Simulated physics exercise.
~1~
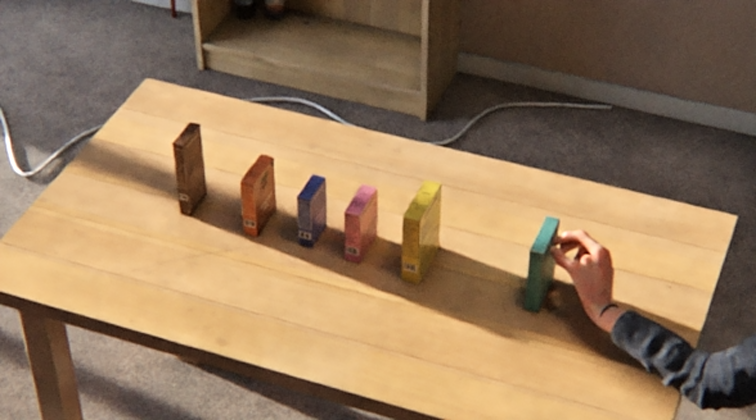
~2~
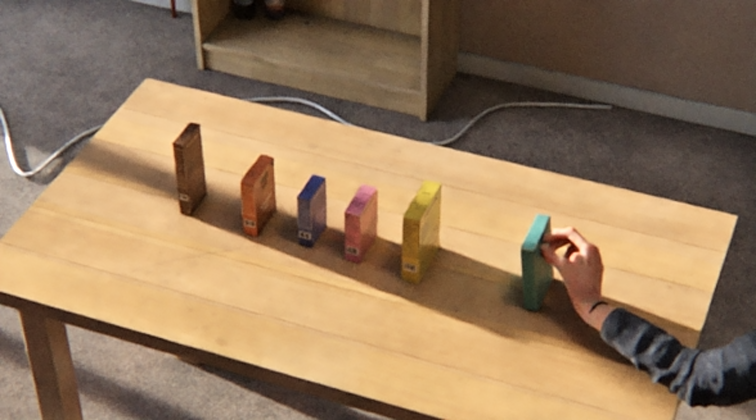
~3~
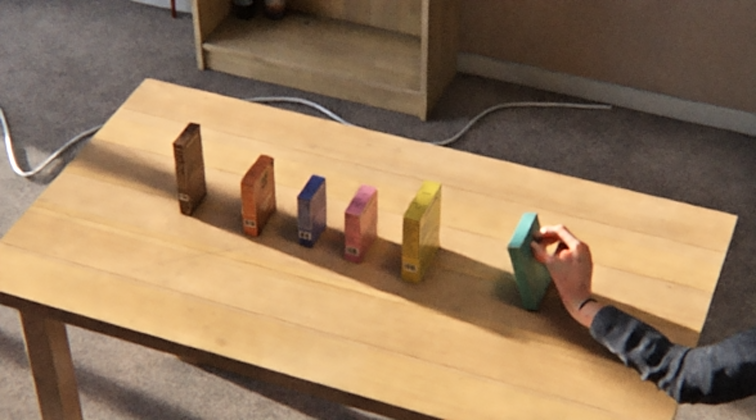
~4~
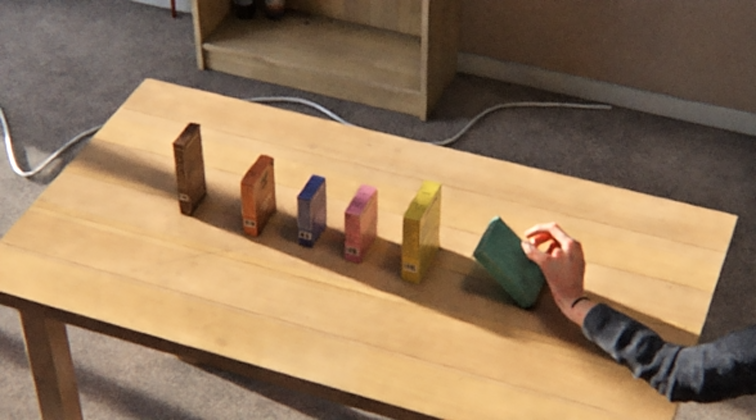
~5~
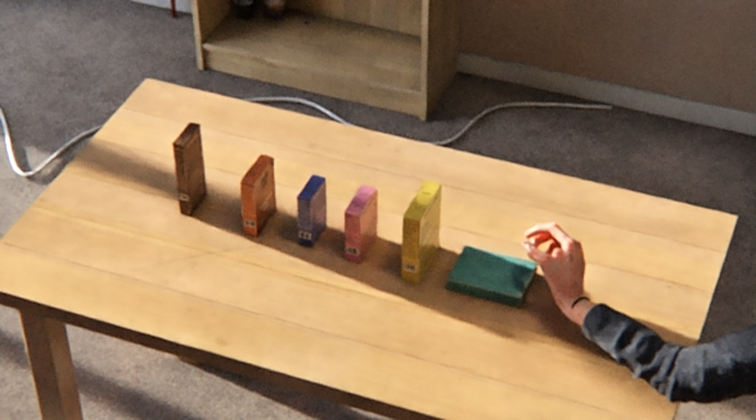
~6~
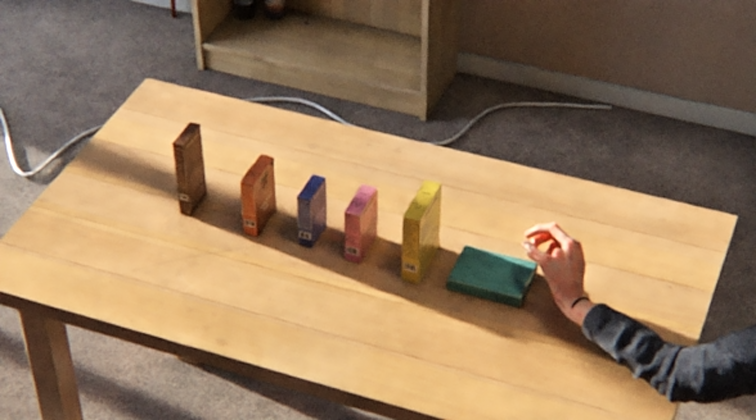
On a light wooden table in a carpeted room, a row of upright box-like blocks stands spaced apart, running from brown at the left through orange, blue, pink and yellow to turquoise at the right. A hand in a dark sleeve reaches in from the right and slowly pushes the top of the turquoise one leftward. It leans, then tips away from the fingers and drops flat on the table, just short of the yellow block. The hand stays hovering beside it. The turquoise piece lies still, and the other five remain standing, untouched.
